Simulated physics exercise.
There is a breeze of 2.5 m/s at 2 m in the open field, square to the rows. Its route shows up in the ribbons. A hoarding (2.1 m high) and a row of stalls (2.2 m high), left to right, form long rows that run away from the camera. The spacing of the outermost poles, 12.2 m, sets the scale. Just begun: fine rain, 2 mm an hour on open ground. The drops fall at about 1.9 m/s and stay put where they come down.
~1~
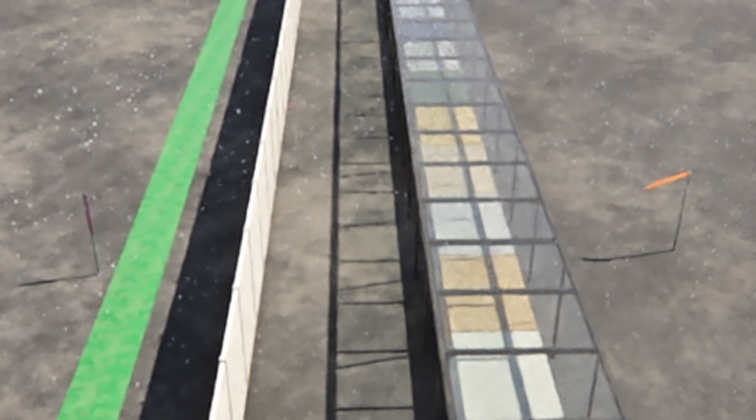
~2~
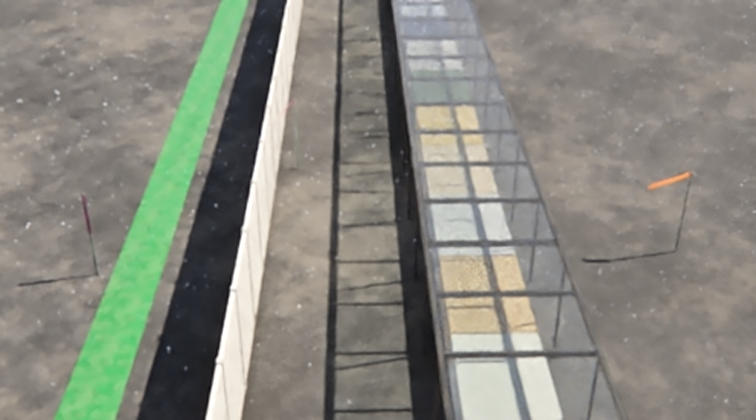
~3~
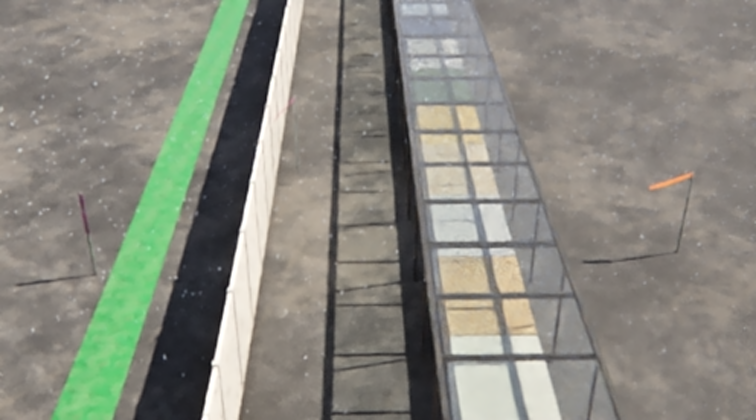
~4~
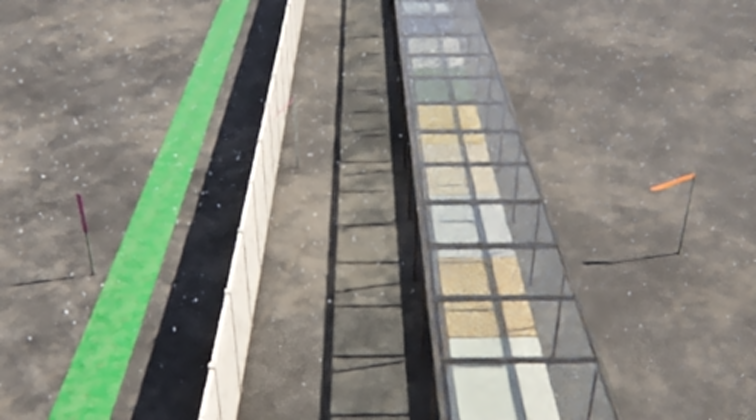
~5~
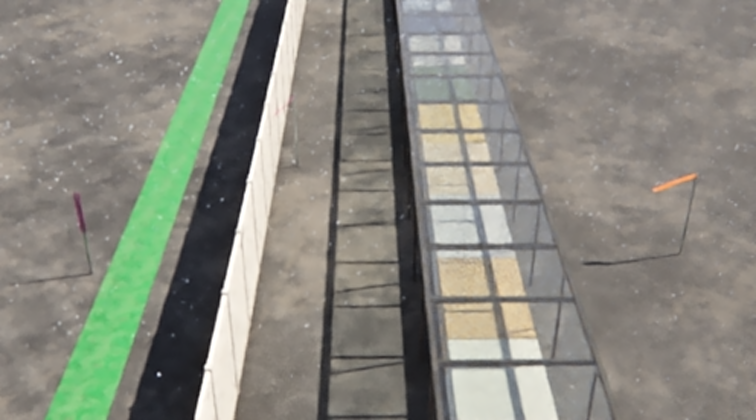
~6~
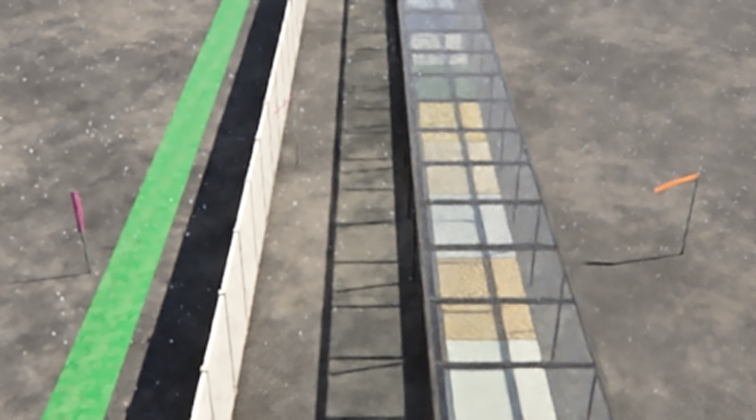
Open grey field with a long row of glass-roofed stalls beside a pale hoarding and green strip, ribbons on poles barely shifting.
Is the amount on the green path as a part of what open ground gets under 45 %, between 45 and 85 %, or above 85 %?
On the green path: More than 85 % of what open ground gets.
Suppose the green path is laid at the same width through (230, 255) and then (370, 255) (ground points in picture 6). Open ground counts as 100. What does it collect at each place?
First roughly 80 per cent, second roughly 10 per cent.
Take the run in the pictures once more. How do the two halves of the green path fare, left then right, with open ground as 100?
Roughly 95 percent on the left and roughly 100 percent on the right.
10 minutes on, 0.3 mm on the green path, 0.3 mm in the open.
30 minutes on, 1.0 mm on the green path, 1.0 mm in the open.
60 minutes on, 1.9 mm on the green path, 2.0 mm in the open, so the green path has 96 % of the open amount; the left half of it has 93 %, the right half 99 %.
